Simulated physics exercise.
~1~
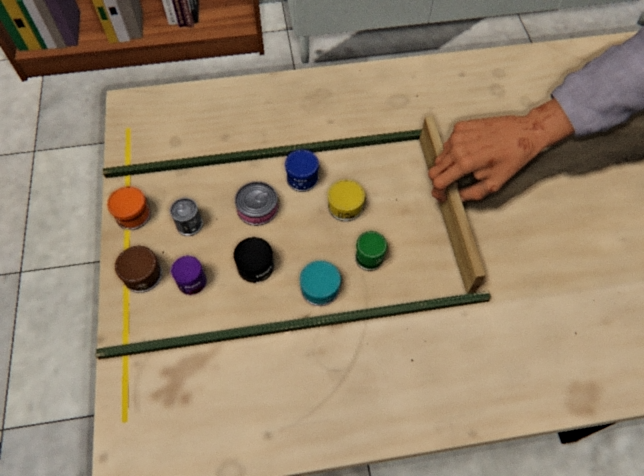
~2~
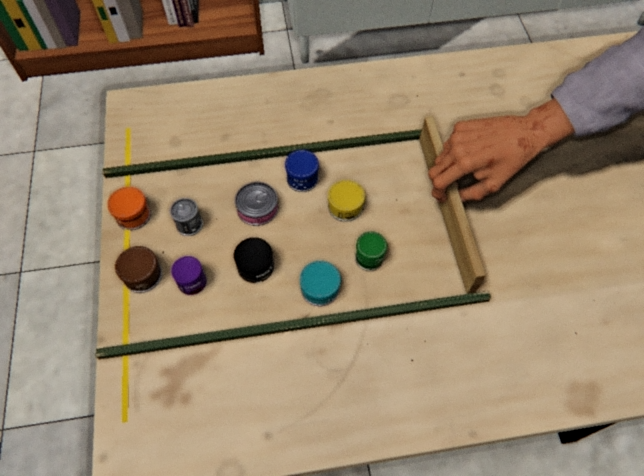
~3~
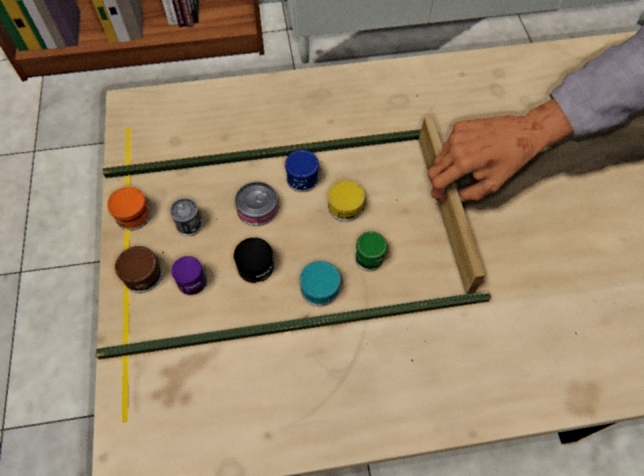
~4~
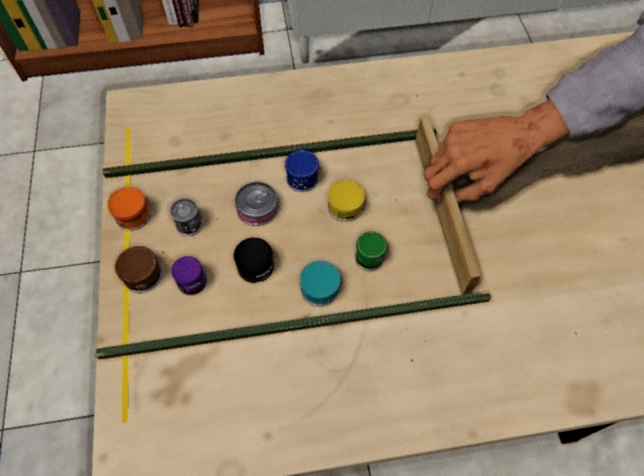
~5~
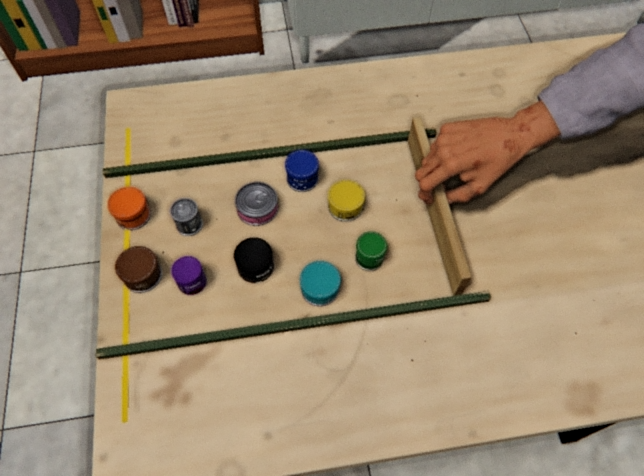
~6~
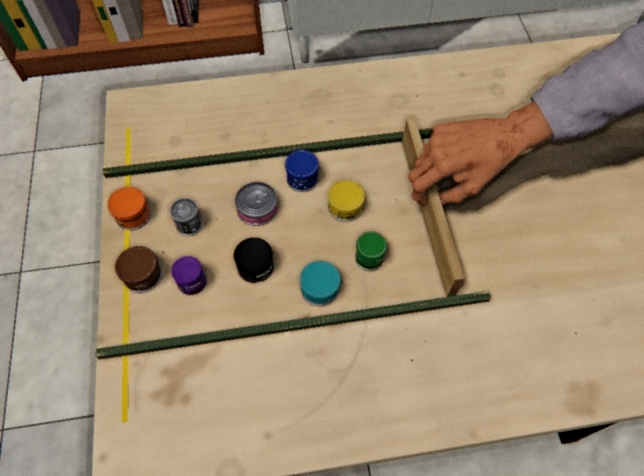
At first, a hand rests on a wooden board at the right end of two green rails, with ten small, colourful containers scattered between them and a yellow line at the left. Then the hand slides the board slightly left towards the containers, which all stay still and untouched.
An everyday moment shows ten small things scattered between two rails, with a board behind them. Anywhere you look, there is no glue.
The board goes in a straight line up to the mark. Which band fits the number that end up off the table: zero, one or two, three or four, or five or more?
The band is five or more.
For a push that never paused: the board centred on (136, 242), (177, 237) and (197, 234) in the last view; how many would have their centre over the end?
That makes 6, 2, 0.
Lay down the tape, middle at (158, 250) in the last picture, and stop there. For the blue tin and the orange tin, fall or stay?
Blue tin - safe; orange tin - gone.
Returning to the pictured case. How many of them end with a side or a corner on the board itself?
In total, 4.
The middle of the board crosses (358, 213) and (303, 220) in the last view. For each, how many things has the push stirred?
First 2 and then 5.
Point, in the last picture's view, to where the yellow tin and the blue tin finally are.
The yellow tin settles near (106, 227); as for the blue tin, near (107, 191).
Early on, none off yet; orange tin at rest near (130, 209); brown tin at rest near (139, 270); purple tub at rest near (189, 276).
Finally, the number that fall off is five or more; lost, pink tin, black tub, grey tin, purple tub, brown tin and orange tin.
